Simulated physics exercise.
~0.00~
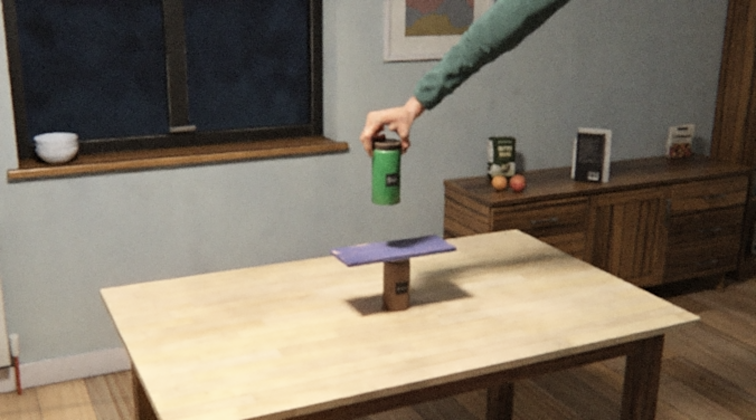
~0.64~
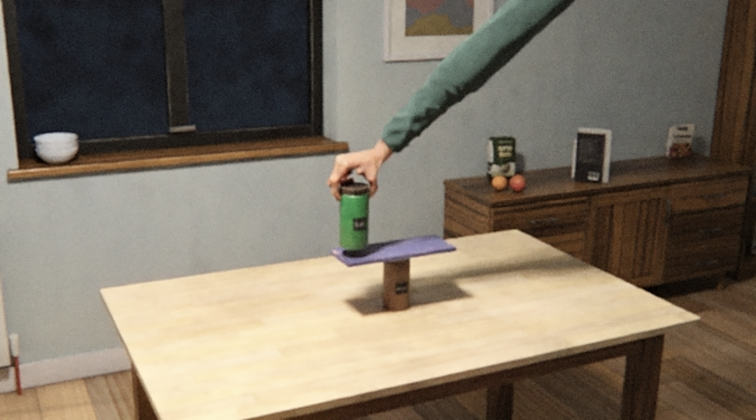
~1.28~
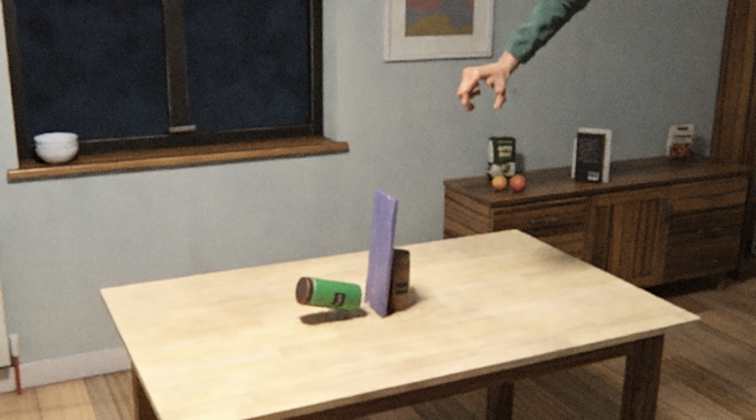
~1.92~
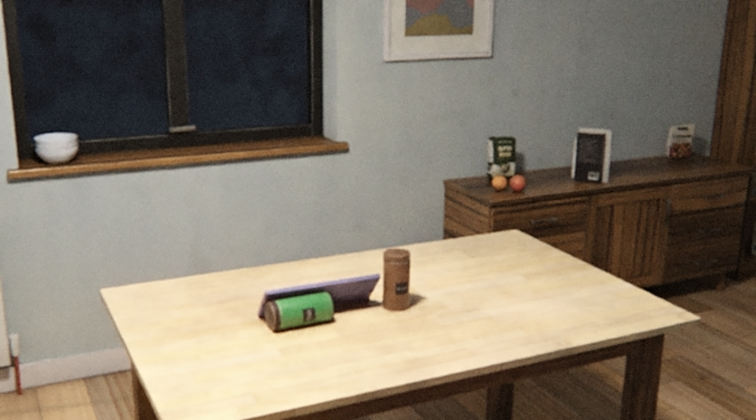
To begin with, a hand holds a green jar above a blue board that lies flat across the top of a brown jar on a wooden table. The hand moves left and lowers the green jar, upright, onto the left end of the board. Once the hand lets go and draws back, the stack gives way, with the board tipping up steeply beside the brown jar and the green jar dropping onto its side. The board then falls to the left. At the end, the green jar and board lie fallen on the table, while the brown jar still stands in place.
